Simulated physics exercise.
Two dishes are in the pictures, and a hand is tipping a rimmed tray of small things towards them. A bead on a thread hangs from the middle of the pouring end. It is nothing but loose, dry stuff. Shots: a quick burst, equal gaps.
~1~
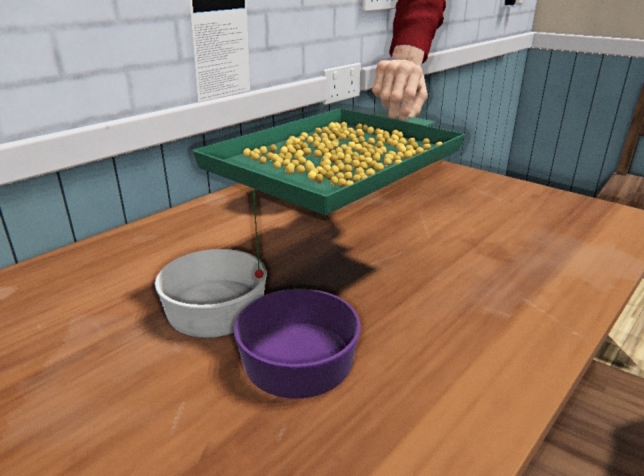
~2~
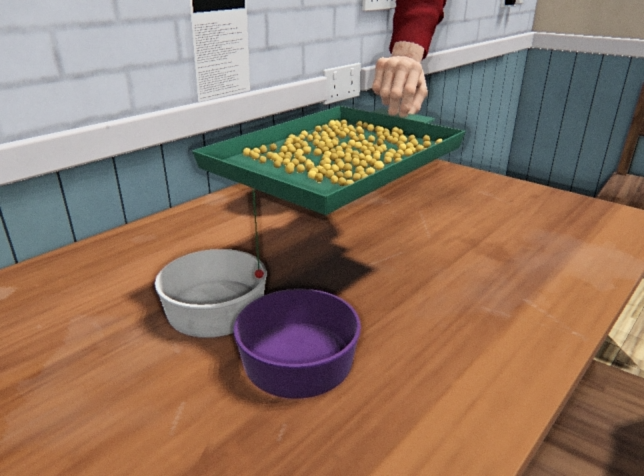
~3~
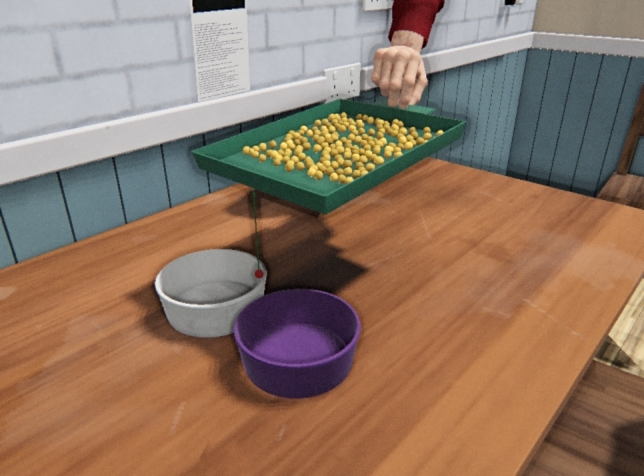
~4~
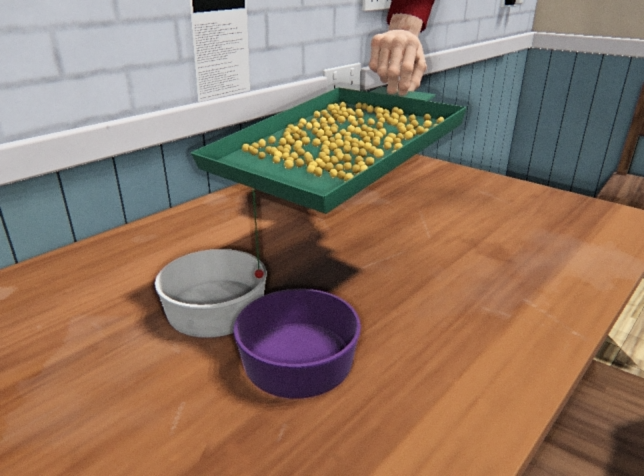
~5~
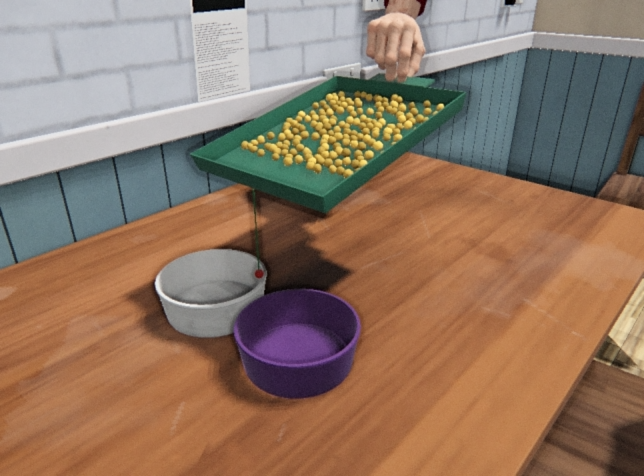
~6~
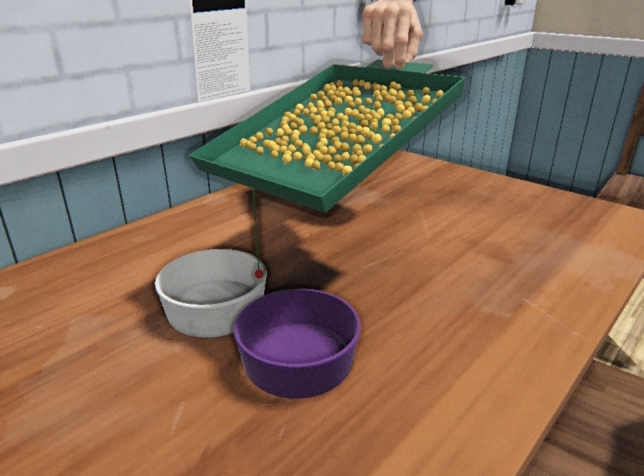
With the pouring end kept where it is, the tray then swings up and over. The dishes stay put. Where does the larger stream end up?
Watch, the one on the left side catches more of it.
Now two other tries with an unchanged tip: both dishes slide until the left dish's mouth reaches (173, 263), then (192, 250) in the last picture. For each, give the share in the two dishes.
Roughly 90% on the first try and 40% on the second.
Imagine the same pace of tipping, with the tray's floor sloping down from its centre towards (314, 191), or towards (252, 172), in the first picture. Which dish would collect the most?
First case: The dish at right. Second case: The dish at left.
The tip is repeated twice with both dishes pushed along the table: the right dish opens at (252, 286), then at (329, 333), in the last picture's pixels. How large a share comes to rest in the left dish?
10 % and 40 %.
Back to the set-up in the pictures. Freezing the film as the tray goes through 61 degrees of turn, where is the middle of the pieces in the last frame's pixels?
Check around (247, 162) in the last picture.
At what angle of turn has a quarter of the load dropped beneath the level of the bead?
115°, roughly.
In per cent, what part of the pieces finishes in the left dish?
I'd put it at some 60 per cent.
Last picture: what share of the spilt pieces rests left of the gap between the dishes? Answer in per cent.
Left portion: Around 100 %.
Shortly afterwards, tray tipped steeply; all but a few on the tray; only a few in the left dish; only a few in the air.
Next, tray tipped past a quarter turn; all but a few on the tray; only a few in the right dish; only a few in the left dish; only a few outside both; only a few in the air.
Some moments later, tray tipped past a quarter turn; near a quarter in the right dish; near half in the left dish; near a quarter outside both.
In the end, tray tipped past a quarter turn; near a quarter in the right dish; near half in the left dish; near a quarter outside both.
